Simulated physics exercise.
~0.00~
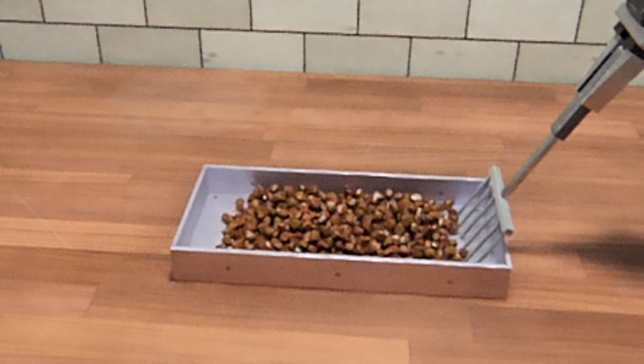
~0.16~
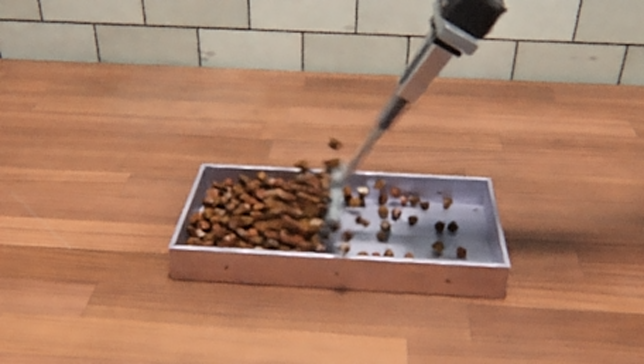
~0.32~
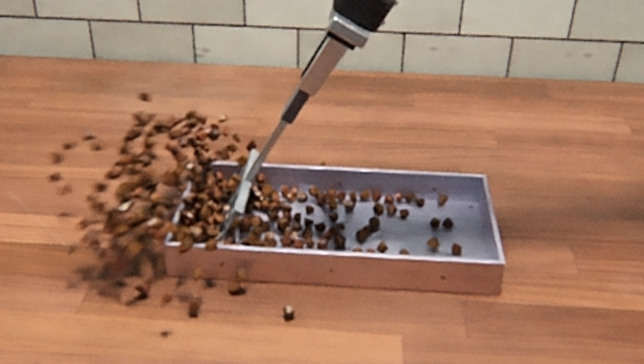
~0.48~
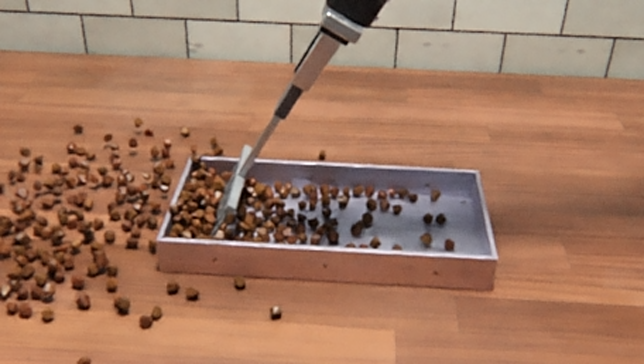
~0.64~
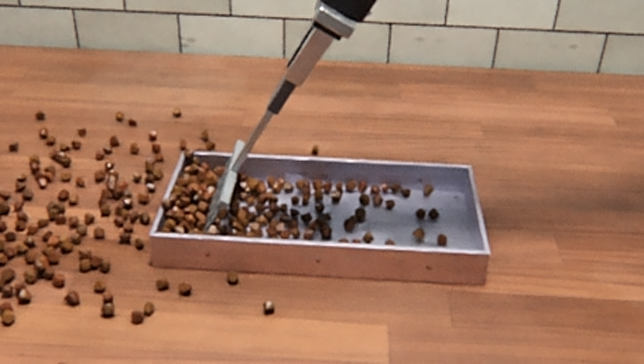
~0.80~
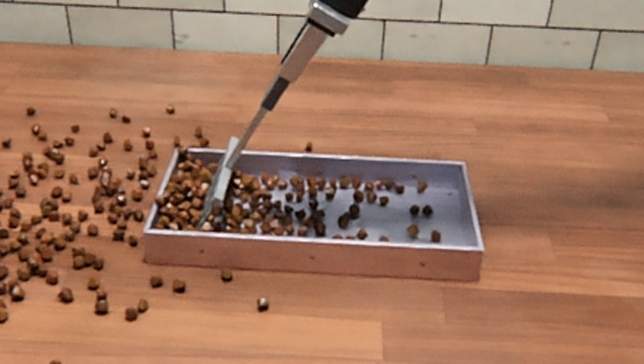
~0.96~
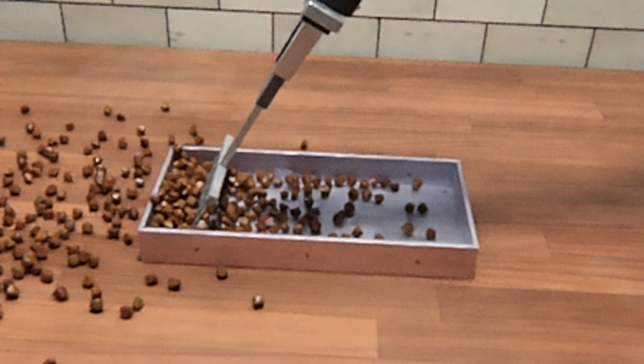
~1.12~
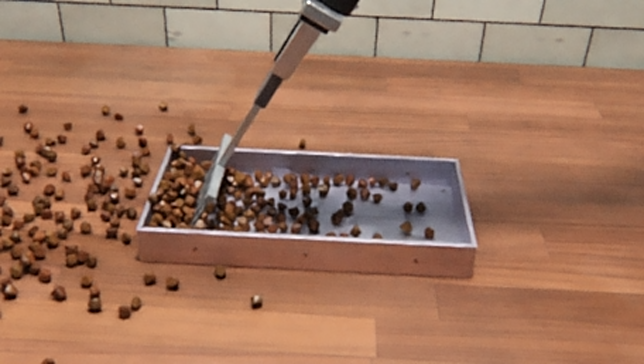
On a wooden counter, a robot arm's rake sweeps brown pellets left along a shallow tray, spilling many over the end before stopping inside.
